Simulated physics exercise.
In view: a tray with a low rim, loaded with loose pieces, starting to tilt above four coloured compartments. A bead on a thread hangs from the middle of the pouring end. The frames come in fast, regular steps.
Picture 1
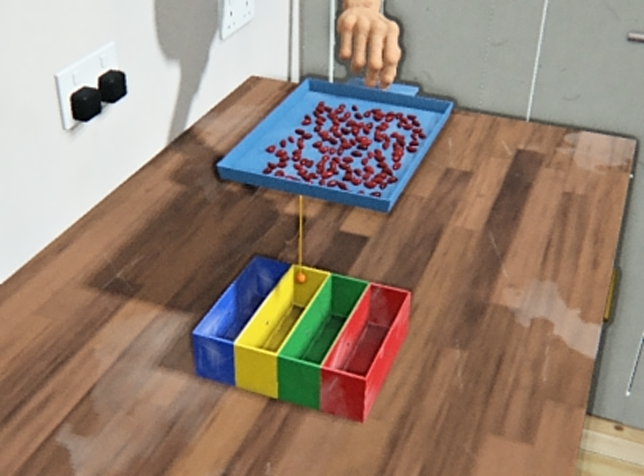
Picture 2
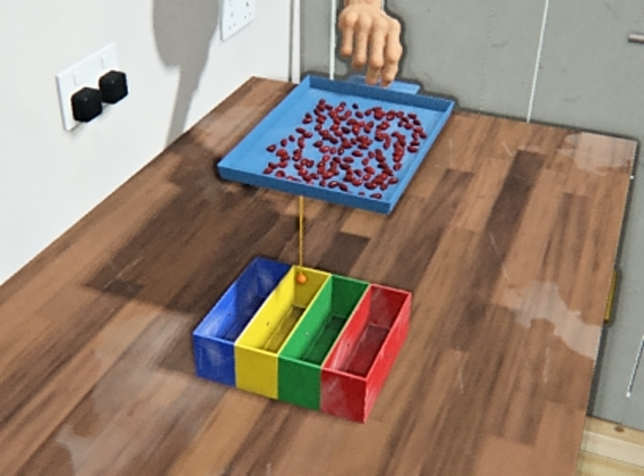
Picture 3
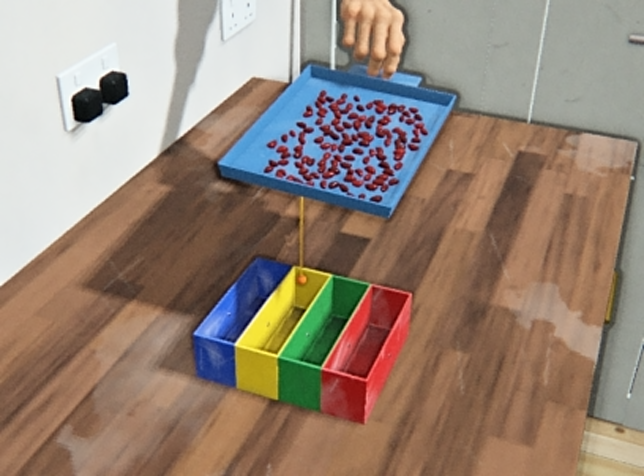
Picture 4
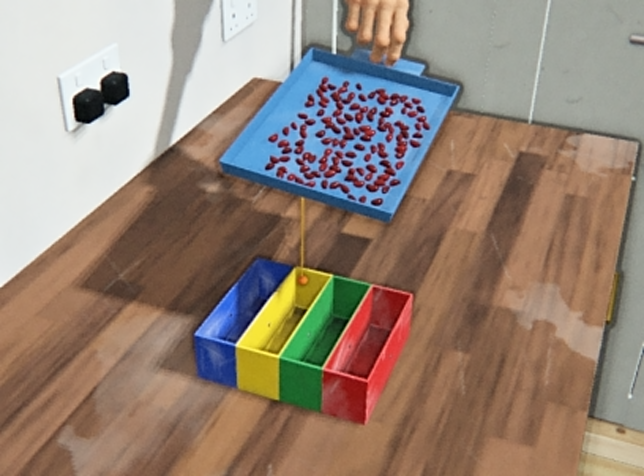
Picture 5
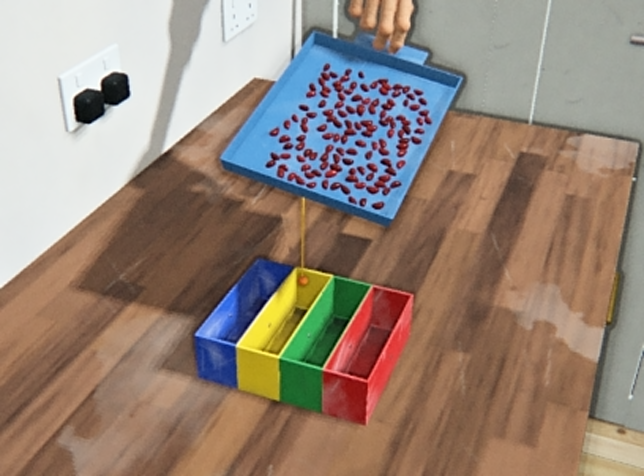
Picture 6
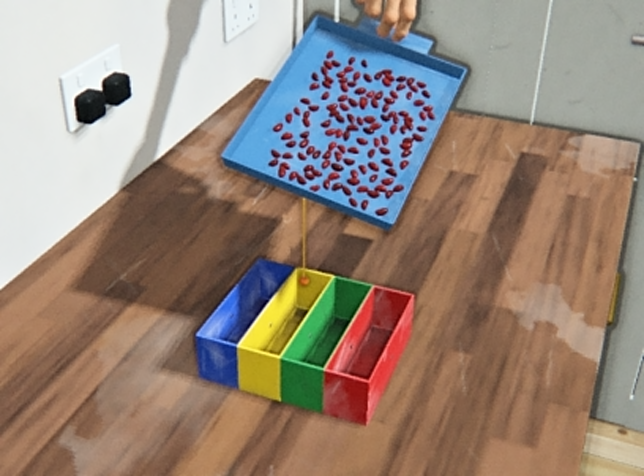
In the video, a hand holds a blue tray of red kidney beans above blue, yellow, green and red compartments, then gradually tilts it, the near edge dipping toward its right corner as the beans shift slightly.
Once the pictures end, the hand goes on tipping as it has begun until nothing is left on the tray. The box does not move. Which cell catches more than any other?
Most goes to the red cell.
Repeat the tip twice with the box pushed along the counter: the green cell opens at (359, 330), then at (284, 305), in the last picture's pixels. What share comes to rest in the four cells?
Near 90 % and 20 %.
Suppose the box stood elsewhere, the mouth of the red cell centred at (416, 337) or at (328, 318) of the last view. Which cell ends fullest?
First the cell in green, then the cell in red.
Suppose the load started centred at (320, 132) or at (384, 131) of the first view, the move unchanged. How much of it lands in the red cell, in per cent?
About 50 and 70 per cent.
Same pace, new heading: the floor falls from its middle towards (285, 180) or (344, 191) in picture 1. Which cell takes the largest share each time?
The first try: The blue cell. The second: The cell in red.
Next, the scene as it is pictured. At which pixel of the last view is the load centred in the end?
Near (365, 349).
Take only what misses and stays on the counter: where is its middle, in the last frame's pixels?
At about (459, 358).
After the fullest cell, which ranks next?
The runner-up: The green cell.
Shortly afterwards, tray tipped steeply; all but a few on the tray; only a few falling or outside the box.
Next, tray tipped past a quarter turn; near two thirds on the tray; near a quarter in the red cell; only a few in the green cell; near a quarter falling or outside the box.
Some moments later, tray tipped past a quarter turn; near half in the red cell; near a third in the green cell; a little falling or outside the box.
In the end, tray tipped past a quarter turn; near half in the red cell; near a third in the green cell; none at all in the yellow cell; none at all in the blue cell; a little outside the box.
